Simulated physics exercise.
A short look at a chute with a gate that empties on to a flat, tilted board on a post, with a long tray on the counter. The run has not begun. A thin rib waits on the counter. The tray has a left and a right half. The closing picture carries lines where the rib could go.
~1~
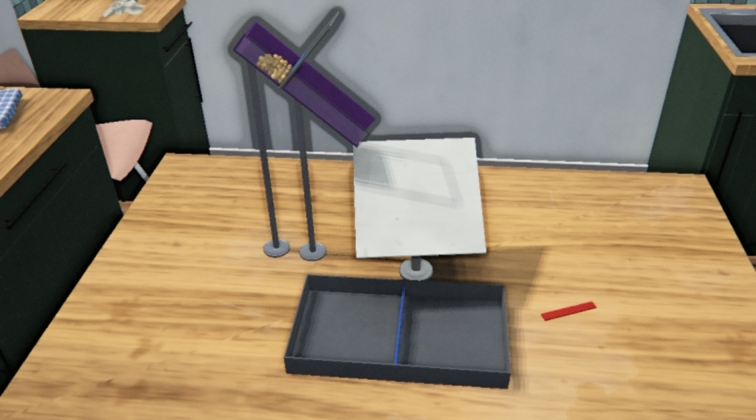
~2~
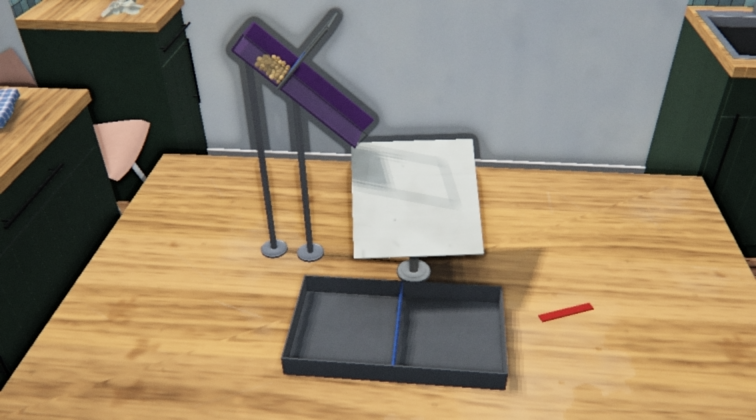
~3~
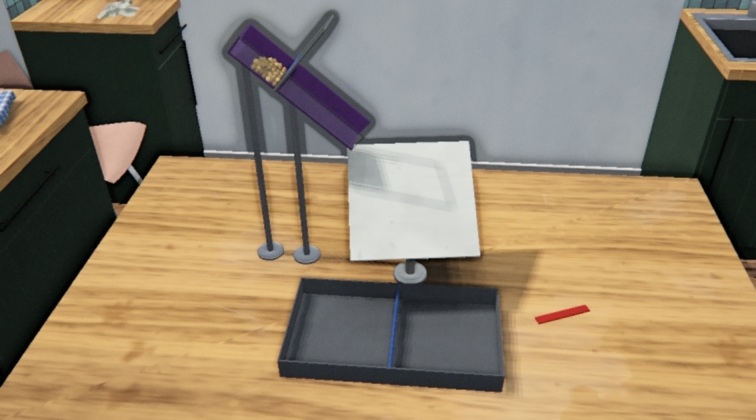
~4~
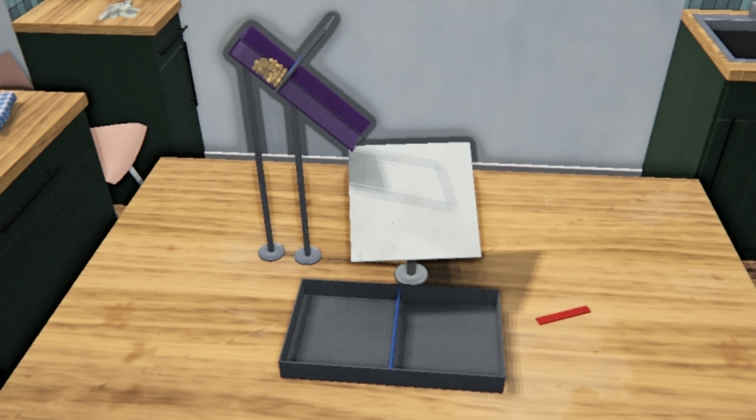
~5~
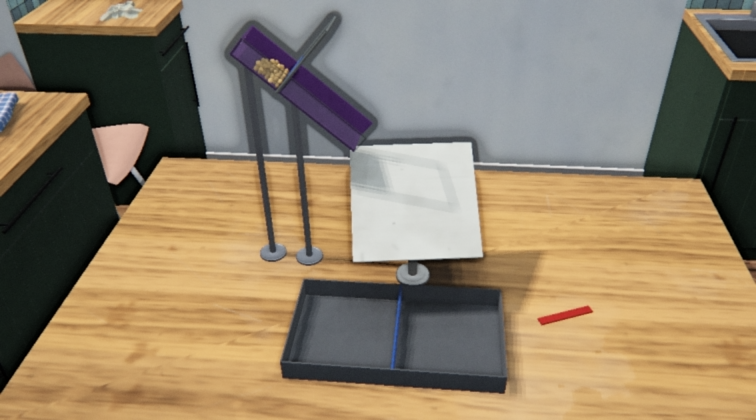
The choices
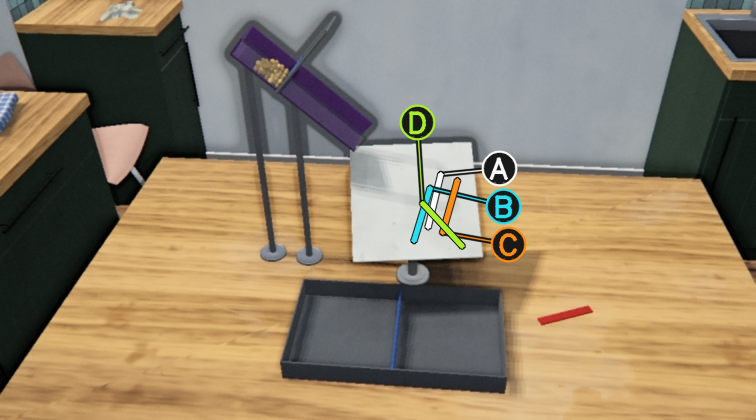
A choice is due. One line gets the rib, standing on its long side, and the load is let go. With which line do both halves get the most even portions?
B works best here.
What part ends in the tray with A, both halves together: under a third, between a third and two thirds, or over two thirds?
Over two thirds.
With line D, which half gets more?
Right.
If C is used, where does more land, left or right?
Right.
On the marked copy, line A from (440, 174) to (428, 226); line B from (430, 188) to (414, 240); line C from (457, 180) to (442, 232); line D from (422, 203) to (462, 246).
For line A, of what is caught, about a tenth in the left half, almost all in the right.
For line B, of what is caught, roughly two thirds in the left half, roughly a third in the right.
For line C, of what is caught, not one piece in the left half, every piece in the right.
For line D, of what is caught, not one piece in the left half, every piece in the right.
